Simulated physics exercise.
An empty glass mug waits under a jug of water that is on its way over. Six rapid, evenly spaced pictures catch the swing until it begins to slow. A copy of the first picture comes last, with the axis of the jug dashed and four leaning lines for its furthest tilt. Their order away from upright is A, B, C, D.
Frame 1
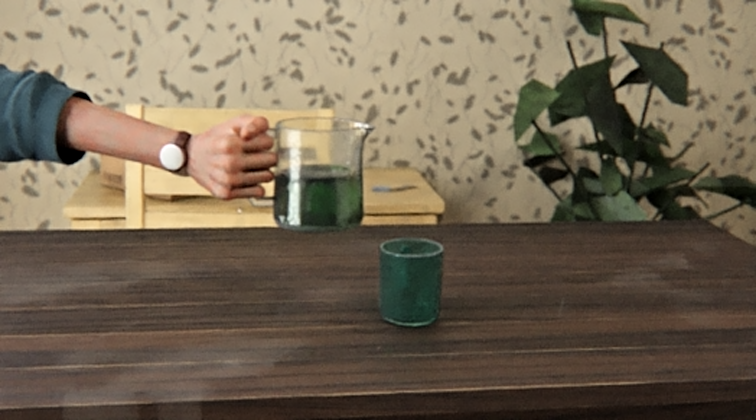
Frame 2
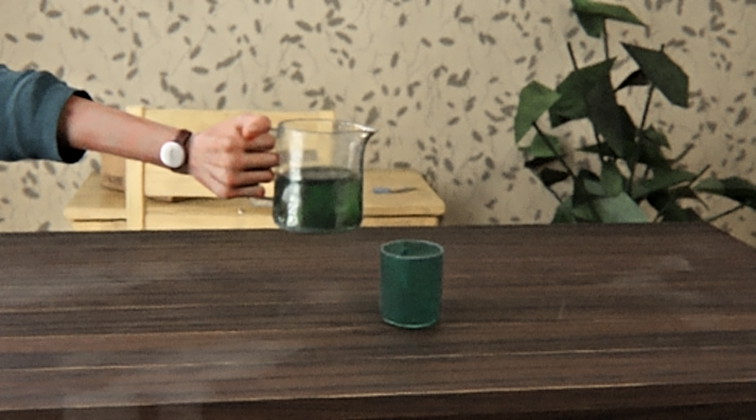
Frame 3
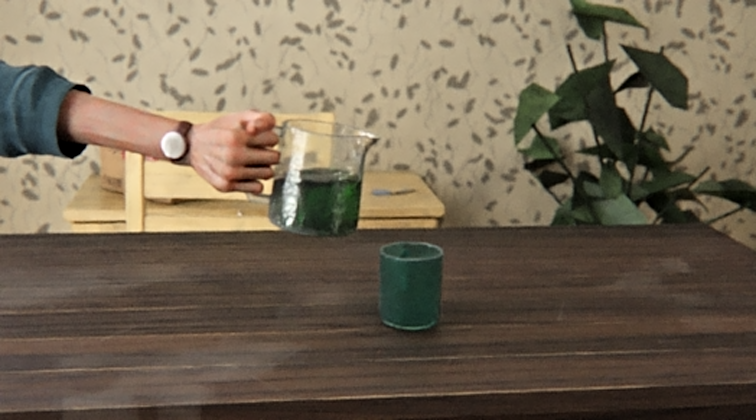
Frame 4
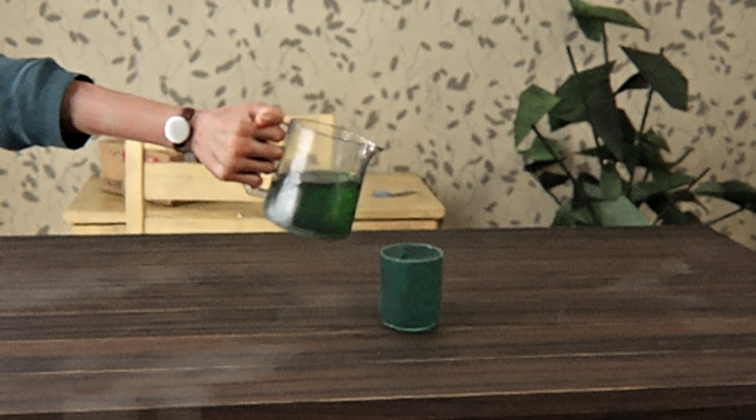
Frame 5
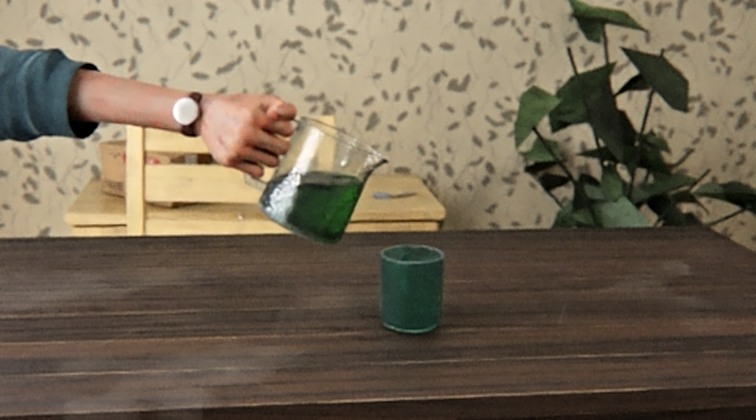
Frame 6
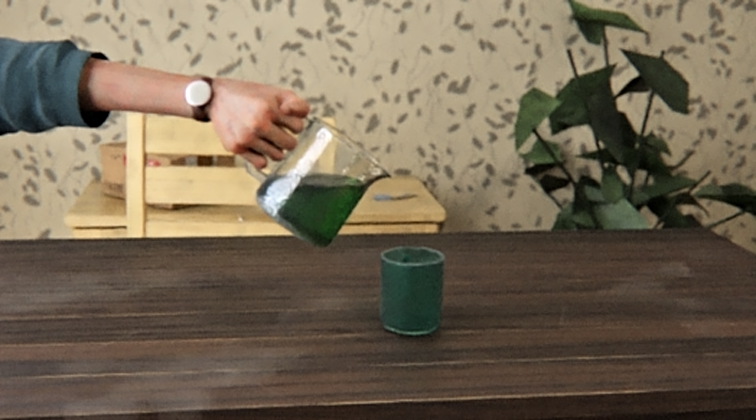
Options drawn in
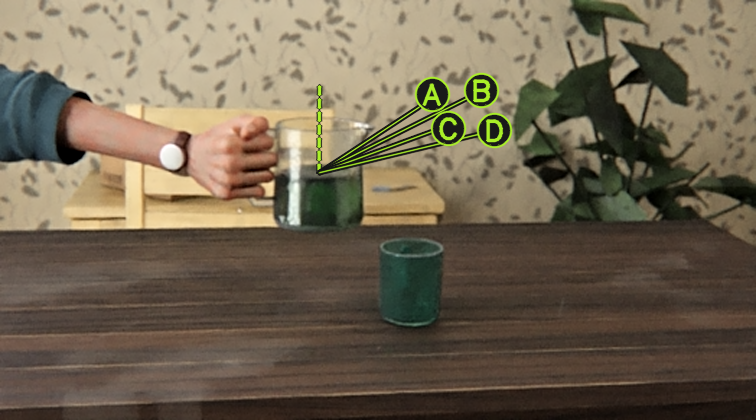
A hand holding a glass jug of green-looking liquid above a dark wooden table, gradually tilting it rightward near a green cup.
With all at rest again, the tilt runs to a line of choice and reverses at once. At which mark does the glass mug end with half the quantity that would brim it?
Best: C.
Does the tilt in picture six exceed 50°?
No, it does not.
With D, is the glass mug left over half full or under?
Over.
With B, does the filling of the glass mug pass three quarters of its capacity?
No.
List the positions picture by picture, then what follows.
Upright, lip at (374, 127); rim of the glass mug round (412, 246); nothing has left yet, in the first picture.
Upright, lip at (375, 130); nothing has left yet, in the second picture.
Tipped about 7°, lip at (379, 137); nothing has left yet, in the third picture.
Tipped about 15°, lip at (383, 148); nothing has left yet, in the fourth picture.
Tipped about 25°, lip at (388, 161); nothing has left yet, in the fifth picture.
Tipped about 36°, lip at (390, 175); nothing has left yet, in the sixth picture.
In lime, A at (419, 106); B at (466, 98); C at (431, 131); D at (478, 134).
If A is chosen, the glass mug ends with about 16 % of what it can hold.
If B is chosen, the glass mug ends with about 33 % of what it can hold.
If C is chosen, the glass mug ends with about 52 % of what it can hold.
If D is chosen, the glass mug ends with about 70 % of what it can hold.
